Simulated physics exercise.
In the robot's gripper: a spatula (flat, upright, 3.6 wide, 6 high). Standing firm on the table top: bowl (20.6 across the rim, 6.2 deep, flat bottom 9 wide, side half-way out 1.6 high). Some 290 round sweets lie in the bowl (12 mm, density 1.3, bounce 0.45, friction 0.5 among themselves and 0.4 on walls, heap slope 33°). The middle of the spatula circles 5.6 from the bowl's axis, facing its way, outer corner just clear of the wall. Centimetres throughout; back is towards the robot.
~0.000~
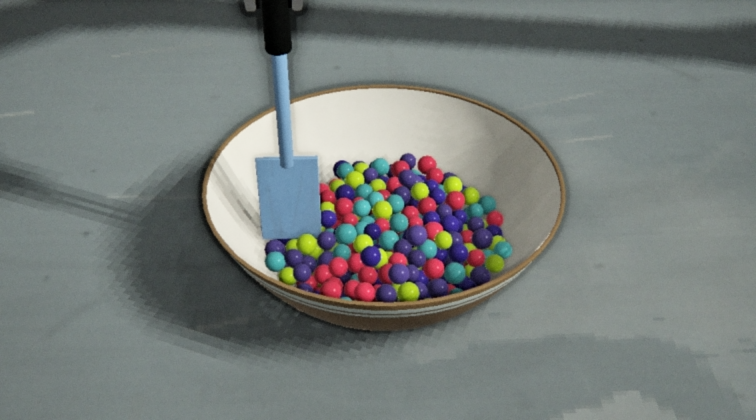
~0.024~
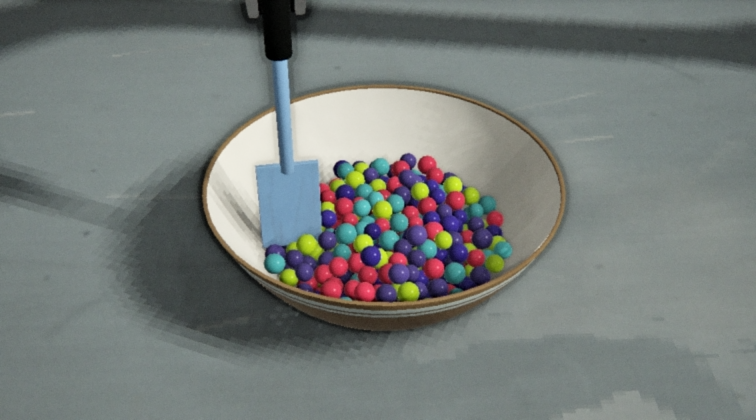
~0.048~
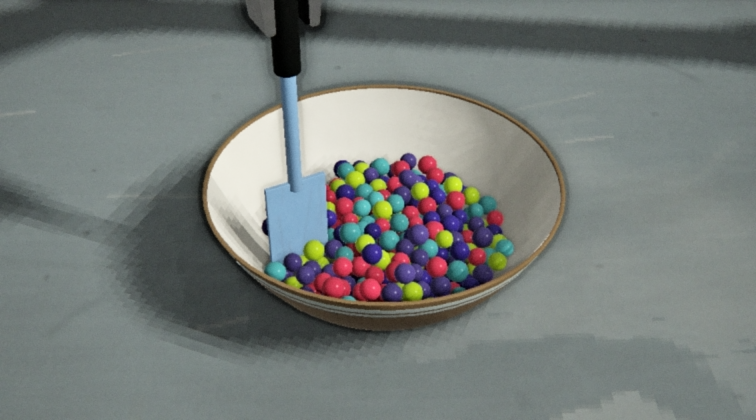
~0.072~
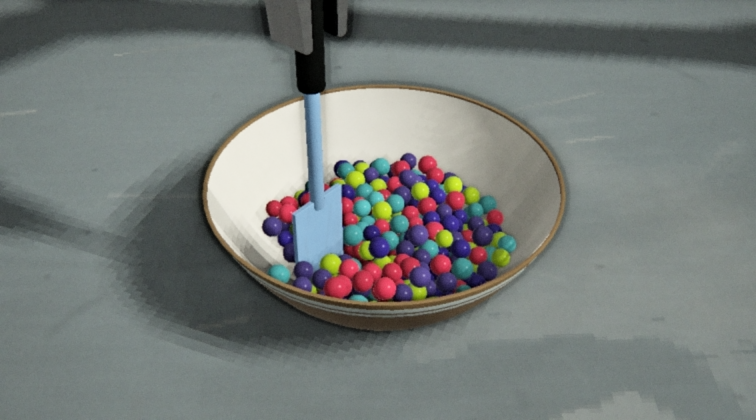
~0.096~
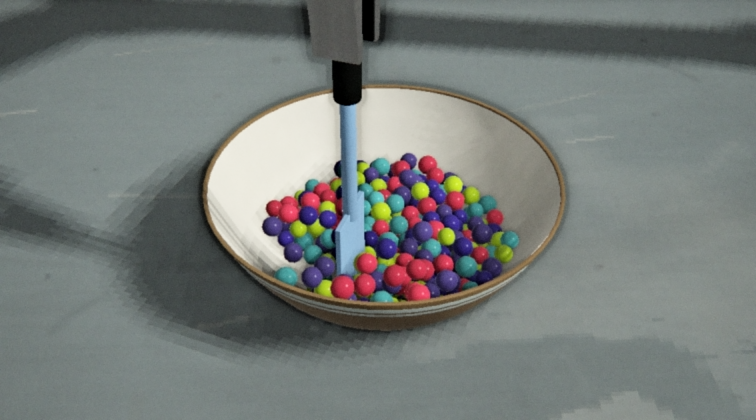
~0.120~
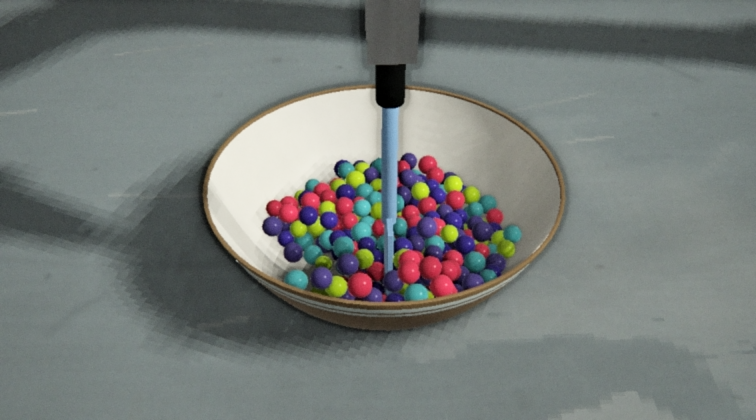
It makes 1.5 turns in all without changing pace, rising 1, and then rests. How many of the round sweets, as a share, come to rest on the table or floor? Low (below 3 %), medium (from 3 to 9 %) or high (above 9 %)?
On the table or floor the share is high, above 9 %.
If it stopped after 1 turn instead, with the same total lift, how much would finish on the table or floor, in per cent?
In that case some 15 per cent.
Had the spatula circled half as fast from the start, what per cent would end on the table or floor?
It would be near 0 per cent.
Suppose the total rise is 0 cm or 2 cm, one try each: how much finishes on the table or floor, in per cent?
About 30 and 15 per cent.
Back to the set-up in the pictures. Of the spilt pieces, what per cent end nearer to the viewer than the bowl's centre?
Some 50 per cent.
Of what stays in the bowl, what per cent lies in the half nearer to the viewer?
About 50 per cent.
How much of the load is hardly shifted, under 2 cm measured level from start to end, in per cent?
Some 20 per cent.
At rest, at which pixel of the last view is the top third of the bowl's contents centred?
At about (388, 231).
After 0.31 s, 263° round, highest piece 13 above the table; 260 in the bowl, 9 on the table or floor, 20 in flight or on the tool.
After 0.50 s, 76° round, highest piece 8 above the table; 228 in the bowl, 46 on the table or floor, 15 in flight or on the tool.
After 0.80 s, 180° round, highest piece 4 above the table; 216 in the bowl, 73 on the table or floor.
After 1.50 s, 180° round, highest piece 4 above the table; 216 in the bowl, 73 on the table or floor.
In the end, 216 in the bowl, 73 on the table or floor. That is 25 % on the table or floor.
